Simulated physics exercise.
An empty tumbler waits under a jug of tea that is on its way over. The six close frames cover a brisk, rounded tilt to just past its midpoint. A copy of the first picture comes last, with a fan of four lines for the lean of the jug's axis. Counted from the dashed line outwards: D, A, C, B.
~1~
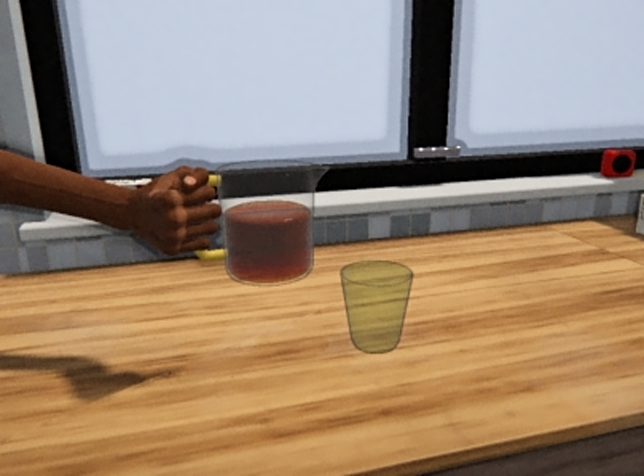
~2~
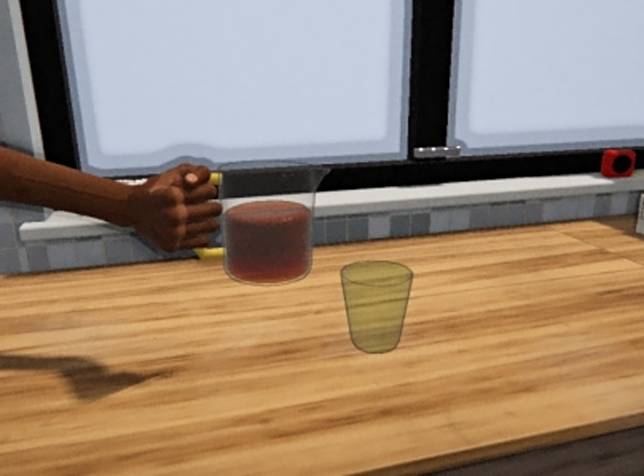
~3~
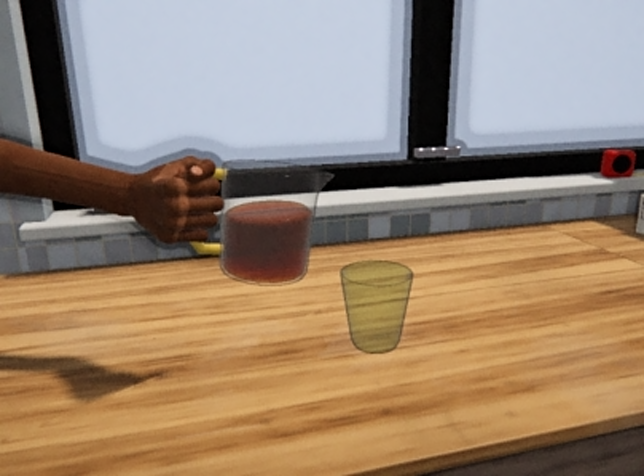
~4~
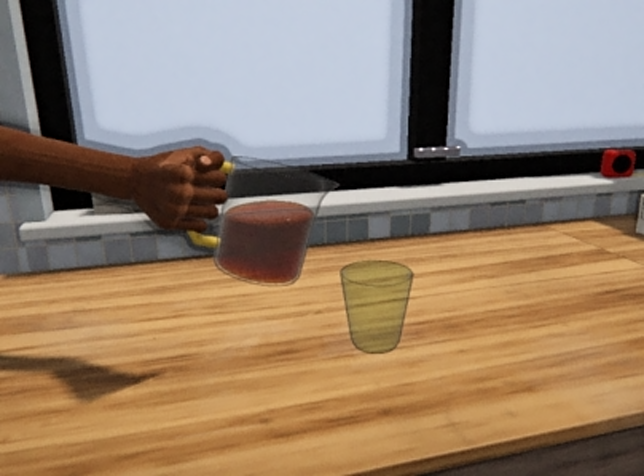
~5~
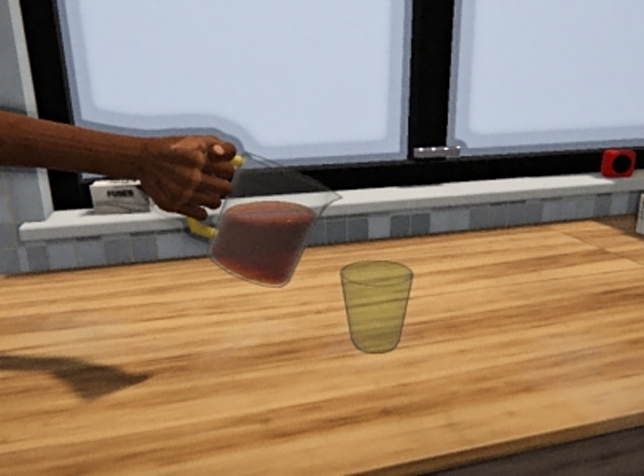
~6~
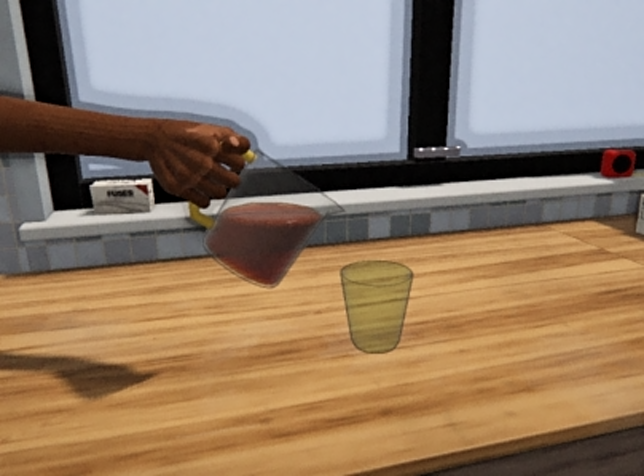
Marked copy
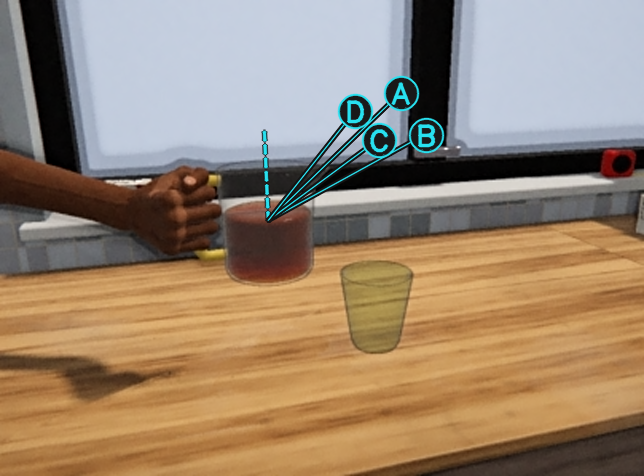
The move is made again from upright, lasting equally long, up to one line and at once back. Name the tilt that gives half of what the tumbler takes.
Use mark B.
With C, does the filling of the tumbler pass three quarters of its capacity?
No.
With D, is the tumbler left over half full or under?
Under half.
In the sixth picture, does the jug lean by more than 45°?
No.
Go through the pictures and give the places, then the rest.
Upright, lip at (327, 167); rim of the tumbler round (377, 272); nothing has left yet, in the first picture.
Upright, lip at (328, 169); nothing has left yet, in the second picture.
Tipped about 7°, lip at (332, 175); nothing has left yet, in the third picture.
Tipped about 15°, lip at (337, 184); nothing has left yet, in the fourth picture.
Tipped about 25°, lip at (341, 196); nothing has left yet, in the fifth picture.
Tipped about 36°, lip at (343, 210); nothing has left yet, in the sixth picture.
On the marked copy, A at (388, 104); B at (410, 142); C at (365, 149); D at (344, 124).
If A is chosen, the tumbler ends with about 12 % of what it can hold.
If B is chosen, the tumbler ends with about 48 % of what it can hold.
If C is chosen, the tumbler ends with about 27 % of what it can hold.
If D is chosen, the tumbler ends with about 3 % of what it can hold.
